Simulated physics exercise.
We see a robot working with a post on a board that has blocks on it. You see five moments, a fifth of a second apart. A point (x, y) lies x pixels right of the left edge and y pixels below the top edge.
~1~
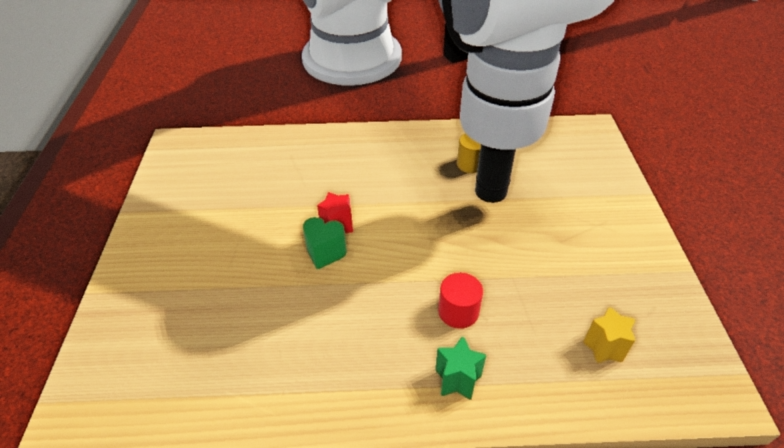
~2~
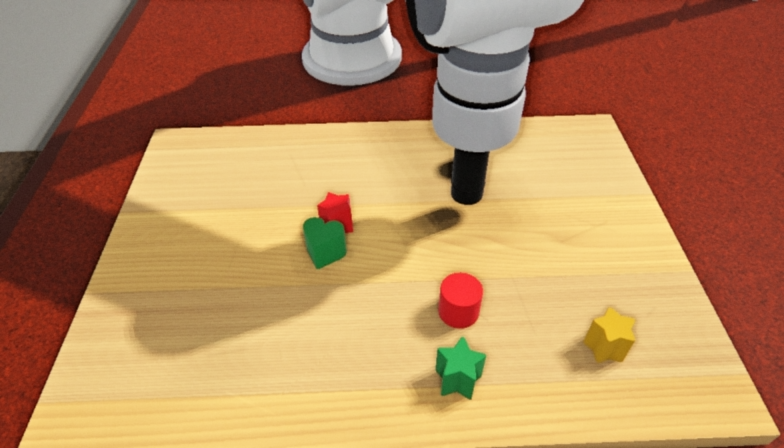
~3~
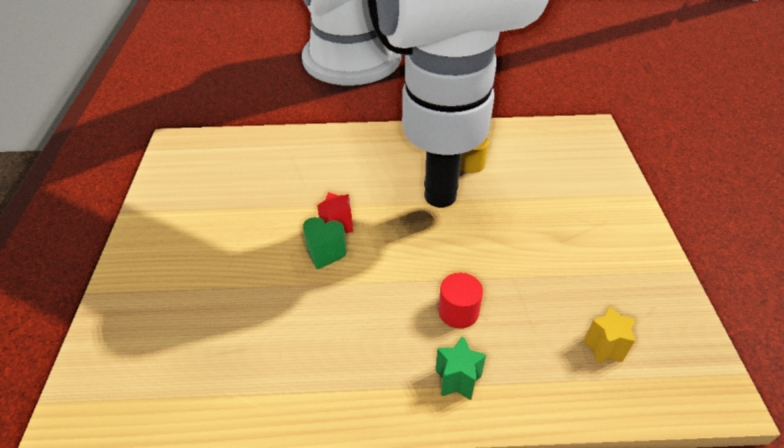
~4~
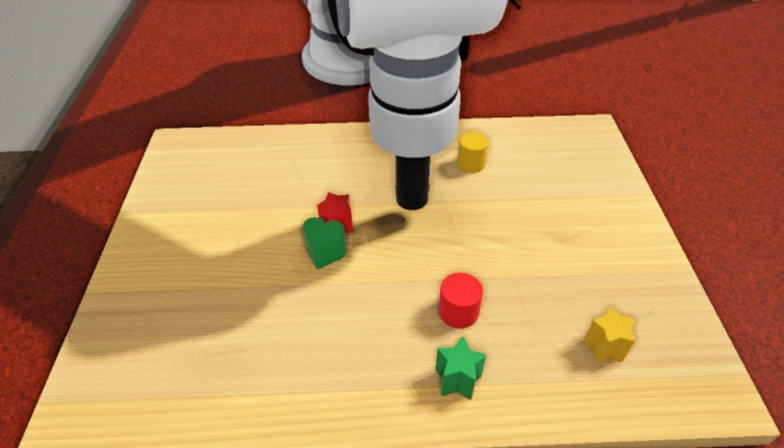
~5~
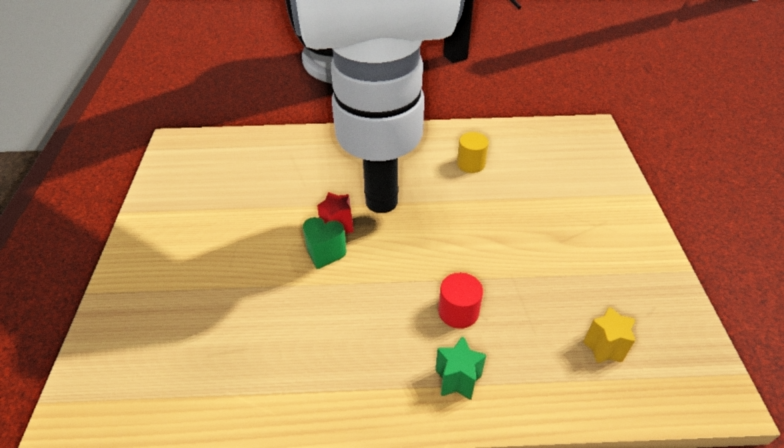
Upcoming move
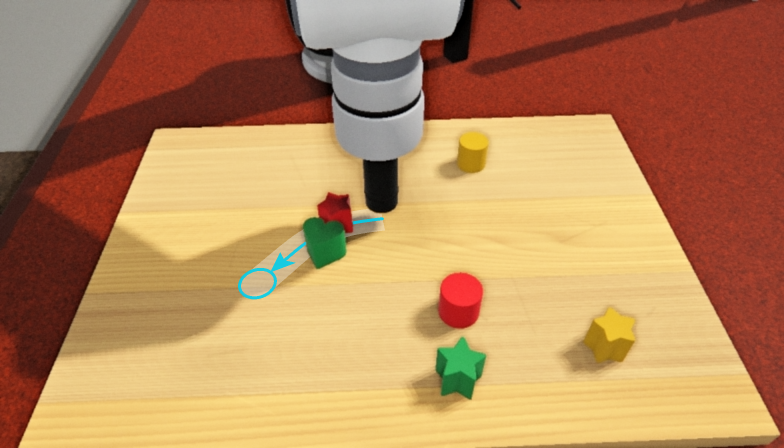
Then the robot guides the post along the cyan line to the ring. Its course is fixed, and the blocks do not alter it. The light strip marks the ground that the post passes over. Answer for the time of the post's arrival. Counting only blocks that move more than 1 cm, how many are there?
There will be two blocks that move more than 1 cm.
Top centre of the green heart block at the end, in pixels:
Its top face will be centred at roughly (304, 250).
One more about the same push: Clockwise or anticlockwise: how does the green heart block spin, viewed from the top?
From the top, the block rotates counterclockwise.
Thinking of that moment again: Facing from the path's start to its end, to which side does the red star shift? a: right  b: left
a
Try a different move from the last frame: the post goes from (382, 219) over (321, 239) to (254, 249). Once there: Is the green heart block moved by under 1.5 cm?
No
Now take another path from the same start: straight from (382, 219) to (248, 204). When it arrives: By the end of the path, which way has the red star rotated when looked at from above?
Counter-clockwise, from overhead.
Drawn move, from (382, 219) over (336, 228) and (295, 251) to (258, 283).
The first path, step by step. One third of the way, post (332, 213); green heart block (317, 232), turned 20° anticlockwise; red star (301, 210).
Two thirds of the way, post (292, 236); green heart block (308, 246), turned 55° anticlockwise; red star (259, 227).
At the end, post (253, 268); green heart block (304, 250), turned 80° anticlockwise; red star (243, 234), turned 55° clockwise.
